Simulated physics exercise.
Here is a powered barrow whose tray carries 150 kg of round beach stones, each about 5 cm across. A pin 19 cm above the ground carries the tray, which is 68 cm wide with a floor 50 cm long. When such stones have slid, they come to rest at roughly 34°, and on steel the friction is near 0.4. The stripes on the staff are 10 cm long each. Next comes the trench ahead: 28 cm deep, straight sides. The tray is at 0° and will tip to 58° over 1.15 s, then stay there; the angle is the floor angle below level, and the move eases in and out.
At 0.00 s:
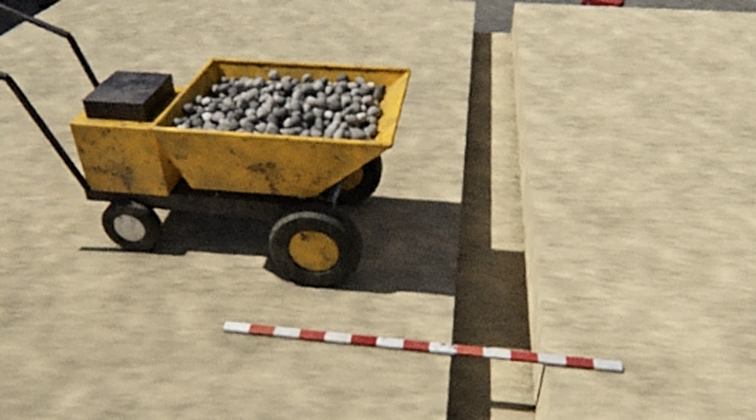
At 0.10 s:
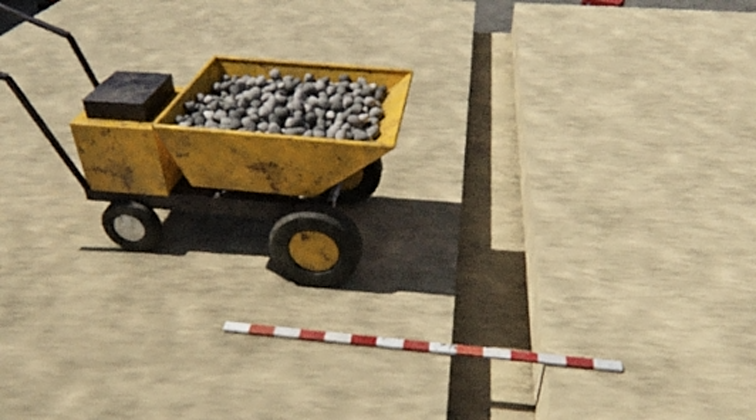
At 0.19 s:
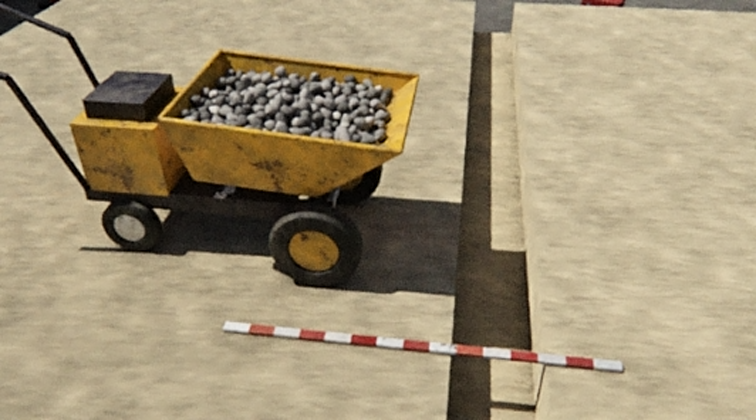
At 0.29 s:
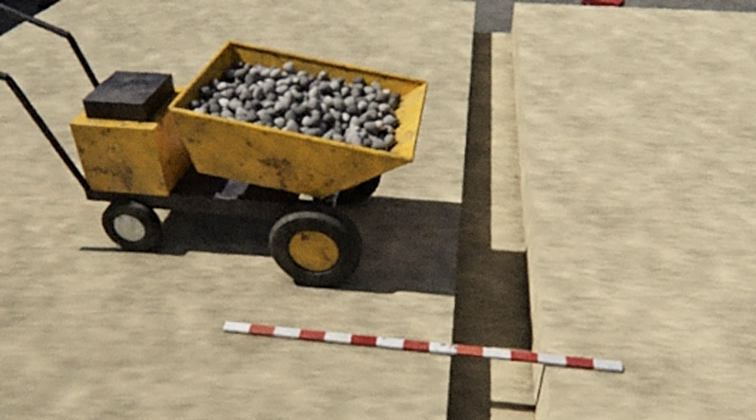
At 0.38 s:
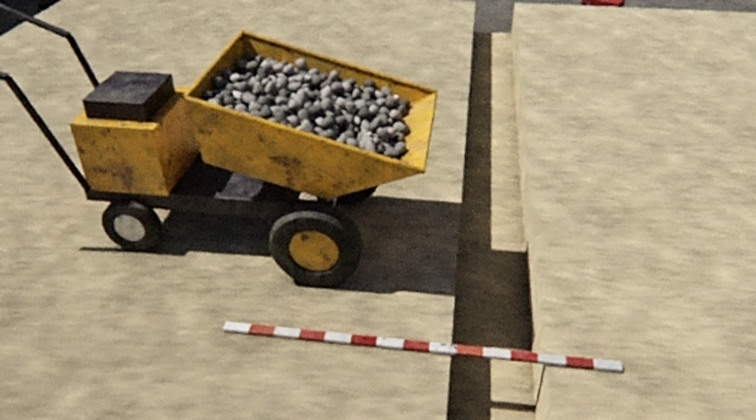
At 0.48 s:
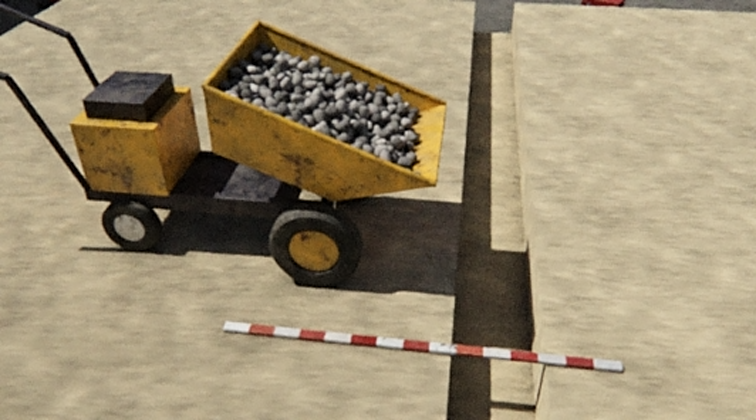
A yellow powered barrow with black handles stands on sandy, pale ground in sunlight, seen from above and to one side by a still camera. Rounded grey stones fill its scuffed tray, with a dark narrow trench to the right and a red-and-white striped staff lying across the foreground. The tray tilts steadily, its left end rising and its right lip dipping, while the stones shift slightly inside.
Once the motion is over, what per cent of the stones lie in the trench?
89 %.
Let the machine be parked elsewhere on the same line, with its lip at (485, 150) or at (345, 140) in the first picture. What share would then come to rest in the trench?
Roughly 20 in a hundred from the first, 90 in a hundred from the second.
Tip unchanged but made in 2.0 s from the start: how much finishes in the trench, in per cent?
Expected share: Around 95%.
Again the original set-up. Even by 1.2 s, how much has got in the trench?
About 25 per cent by then.
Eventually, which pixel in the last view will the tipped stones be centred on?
The tipped stones centre close to (501, 284).
After 0.9 s the floor is at 49°; 100 % in the tray; the foremost stones are at (458, 205).
After 1.2 s the floor is at 58°; 73 % in the tray, 26 % in the trench; the foremost stones are at (536, 251).
After 1.6 s the floor is at 58°; 32 % in the tray, 58 % in the trench, 10 % past the trench; the foremost stones are at (633, 267).
After 3.5 s the floor is at 58°; 0 % in the tray, 89 % in the trench, 11 % past the trench; the foremost stones are at (687, 270).
